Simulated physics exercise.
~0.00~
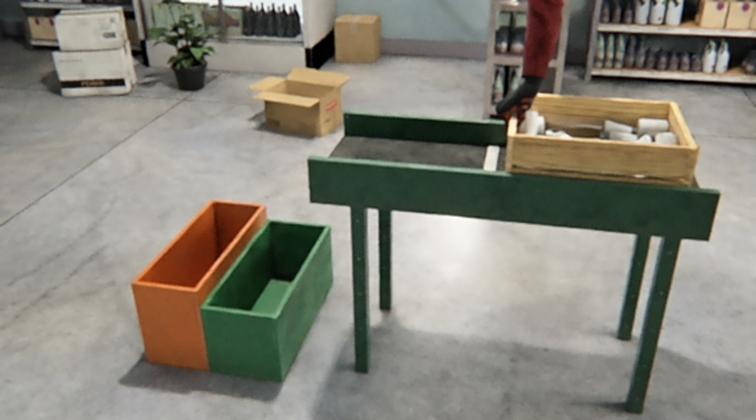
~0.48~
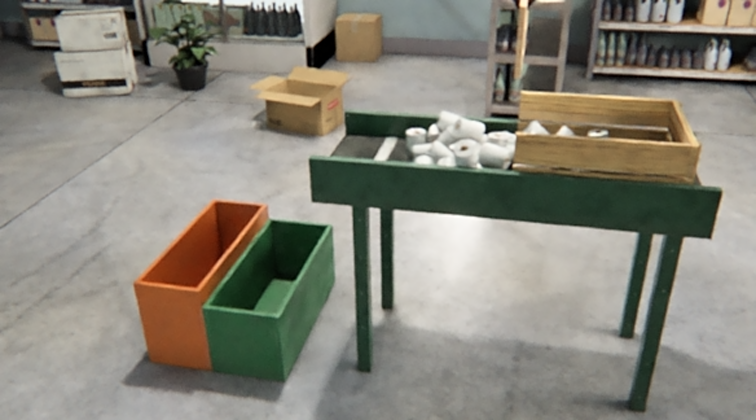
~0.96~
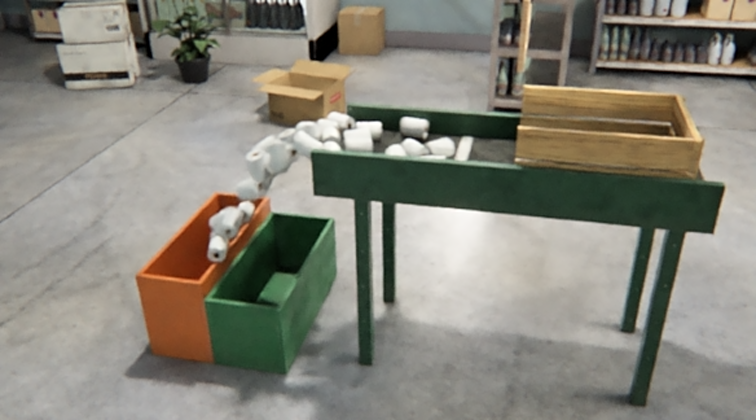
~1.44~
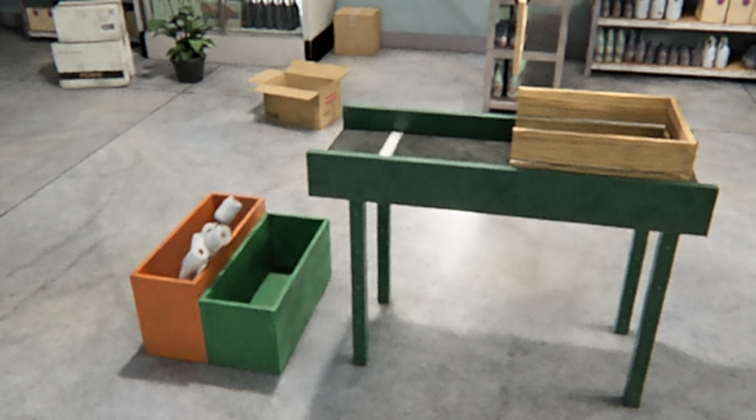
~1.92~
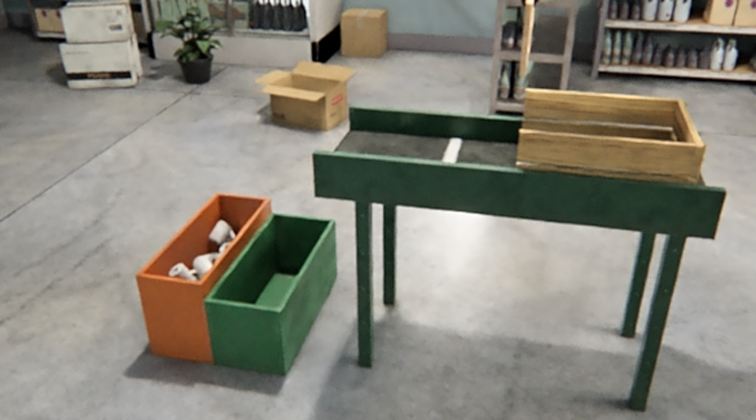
The video shows a gloved hand at a wooden pen of white paper rolls on a green-sided conveyor belt; the rolls then ride left in a loose heap, tumble off the end and drop into an orange bin beside a green tub, where they lie as the pen stands empty.
